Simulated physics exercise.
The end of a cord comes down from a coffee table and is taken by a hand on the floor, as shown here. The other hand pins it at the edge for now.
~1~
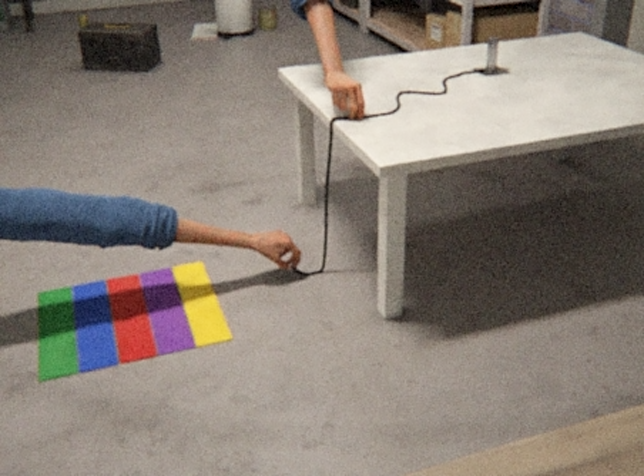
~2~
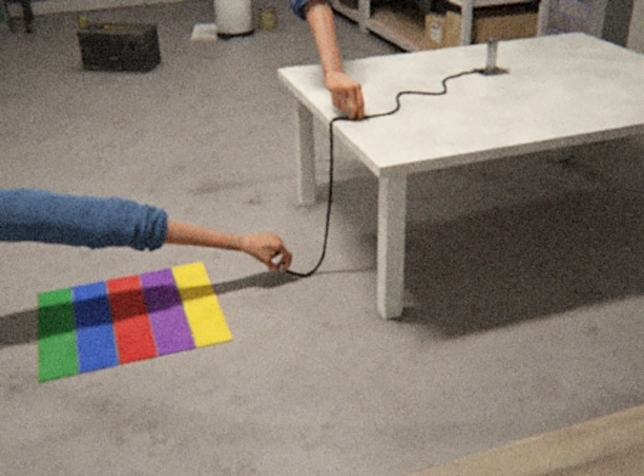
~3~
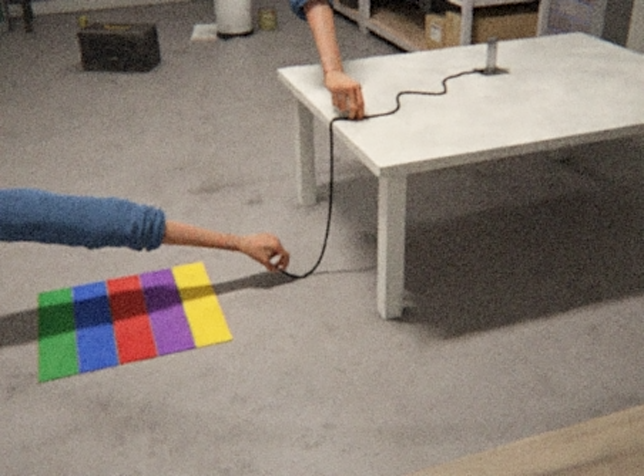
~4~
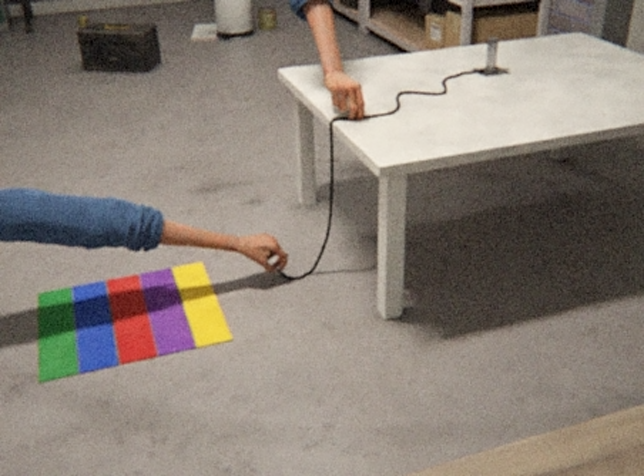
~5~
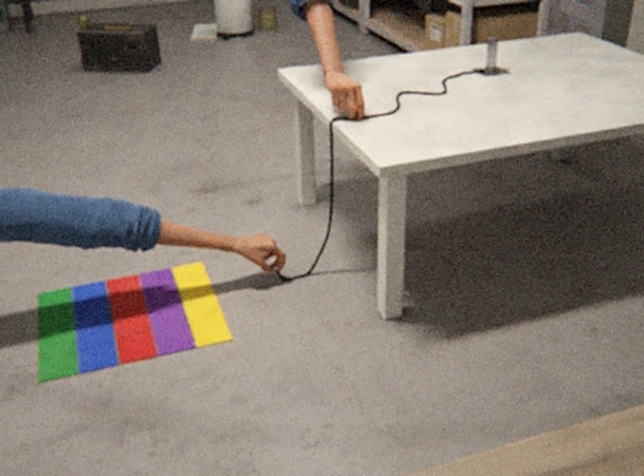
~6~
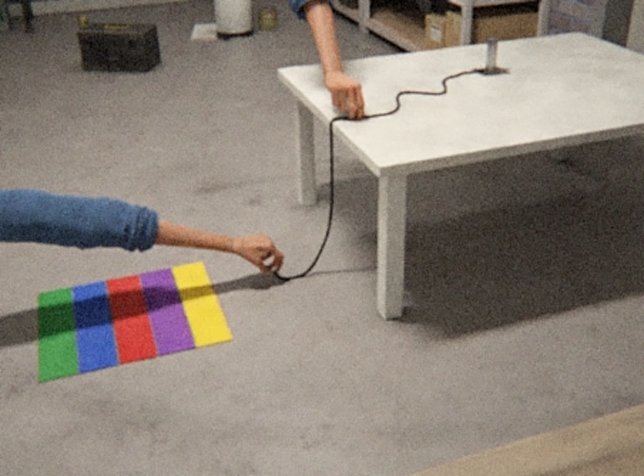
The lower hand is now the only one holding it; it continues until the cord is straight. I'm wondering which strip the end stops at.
It stops at the red strip.
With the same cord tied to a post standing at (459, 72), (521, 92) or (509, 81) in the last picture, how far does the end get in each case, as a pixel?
Going through them in sequence: (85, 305), (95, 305) and finally (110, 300).
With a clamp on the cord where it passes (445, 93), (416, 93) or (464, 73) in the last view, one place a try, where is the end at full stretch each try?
Try 1: (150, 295); try 2: (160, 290); try 3: (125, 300).
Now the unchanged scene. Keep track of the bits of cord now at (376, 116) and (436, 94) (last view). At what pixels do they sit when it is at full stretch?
First: (319, 126). Second: (407, 93).
A little later, end near (187, 287); over yellow.
Next, end near (145, 296); over purple.
When it is tight, end near (121, 300); over red. The red one.
